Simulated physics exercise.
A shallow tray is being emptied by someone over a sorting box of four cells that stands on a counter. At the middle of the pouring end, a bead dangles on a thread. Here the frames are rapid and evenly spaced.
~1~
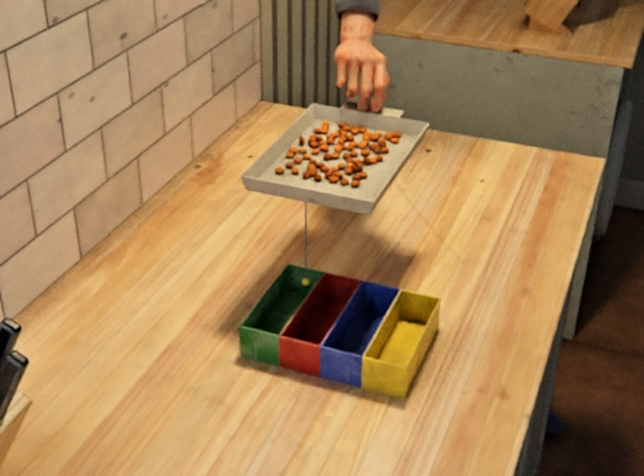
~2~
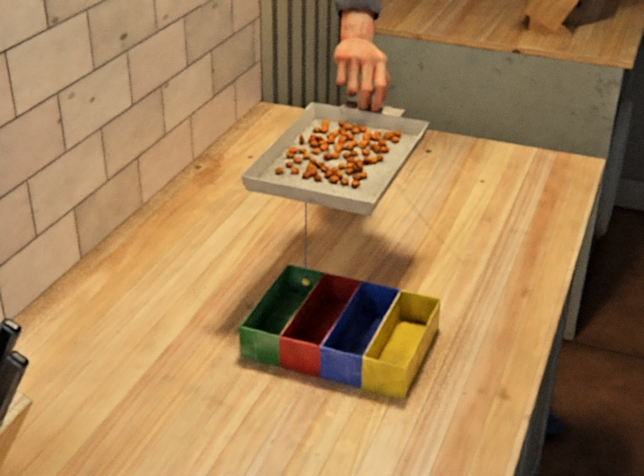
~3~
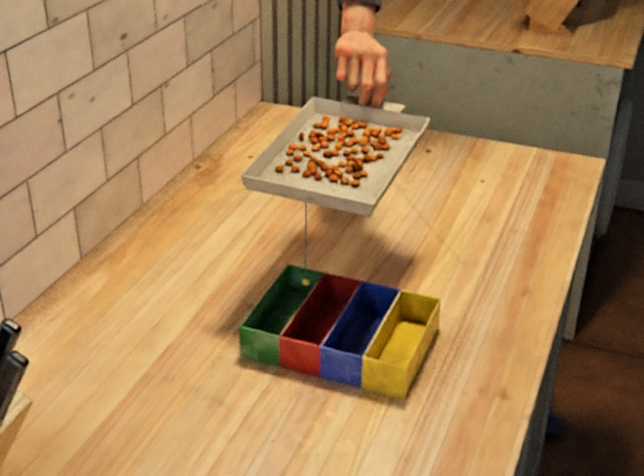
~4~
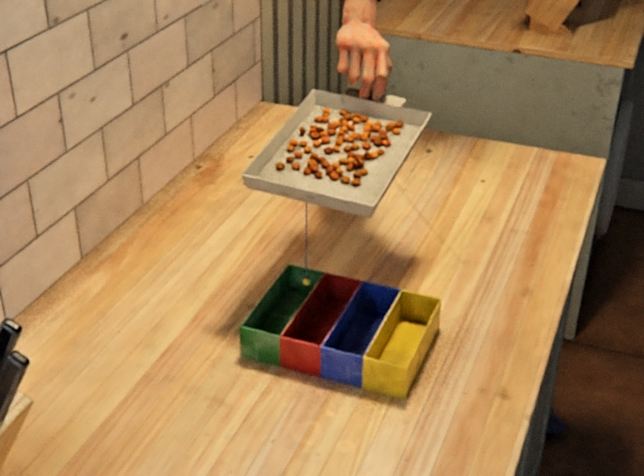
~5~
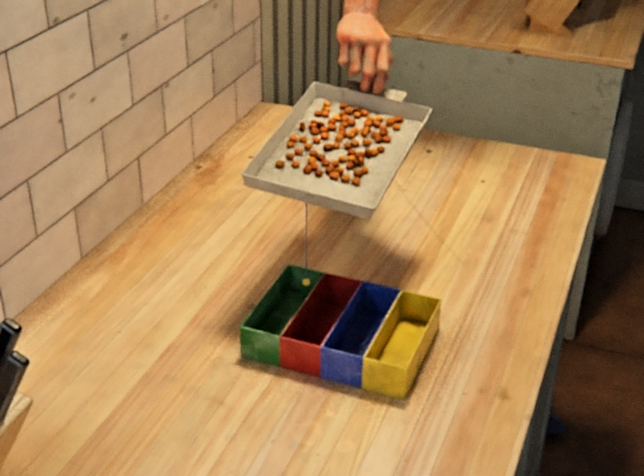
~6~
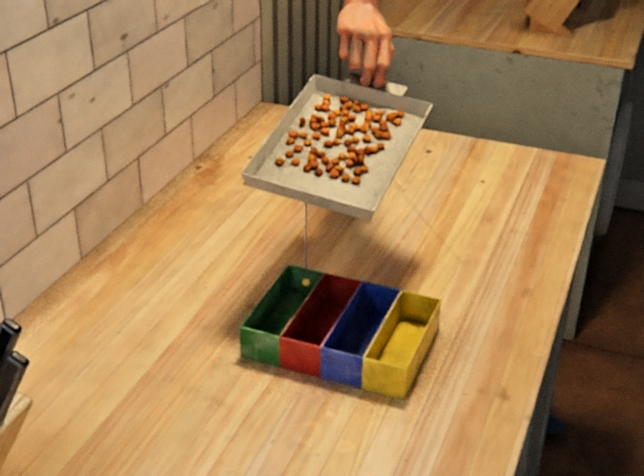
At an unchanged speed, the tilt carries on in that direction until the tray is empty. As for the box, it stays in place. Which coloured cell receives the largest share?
The blue cell.
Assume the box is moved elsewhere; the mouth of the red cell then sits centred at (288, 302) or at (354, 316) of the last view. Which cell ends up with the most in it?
So the first one goes to that yellow cell and the second to the red one.
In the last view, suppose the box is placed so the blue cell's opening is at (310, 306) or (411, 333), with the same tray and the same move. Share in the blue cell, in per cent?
About 0 per cent first, then about 0 per cent.
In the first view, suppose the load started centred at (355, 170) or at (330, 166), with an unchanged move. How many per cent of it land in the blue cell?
First try 90 %, second try 80 %.
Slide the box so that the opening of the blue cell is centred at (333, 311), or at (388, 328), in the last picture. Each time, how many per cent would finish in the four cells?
You'd get about 100 per cent first and about 100 per cent second.
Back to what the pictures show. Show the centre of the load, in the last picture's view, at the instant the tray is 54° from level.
The middle of the pieces shows up near (355, 202).
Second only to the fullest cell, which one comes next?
The runner-up is the red cell.
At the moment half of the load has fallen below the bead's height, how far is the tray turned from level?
About 100 degrees.
Soon after the last picture, tray tipped steeply; all on the tray.
A little later, tray tipped right over; most on the tray; a small part in the blue cell; a stray few in the yellow cell; a small part falling or outside the box.
Later still, tray tipped past a quarter turn; most in the blue cell; a small part in the red cell; a stray few in the yellow cell.
At rest, tray tipped past a quarter turn; most in the blue cell; a small part in the red cell; a stray few in the yellow cell; none in the green cell.
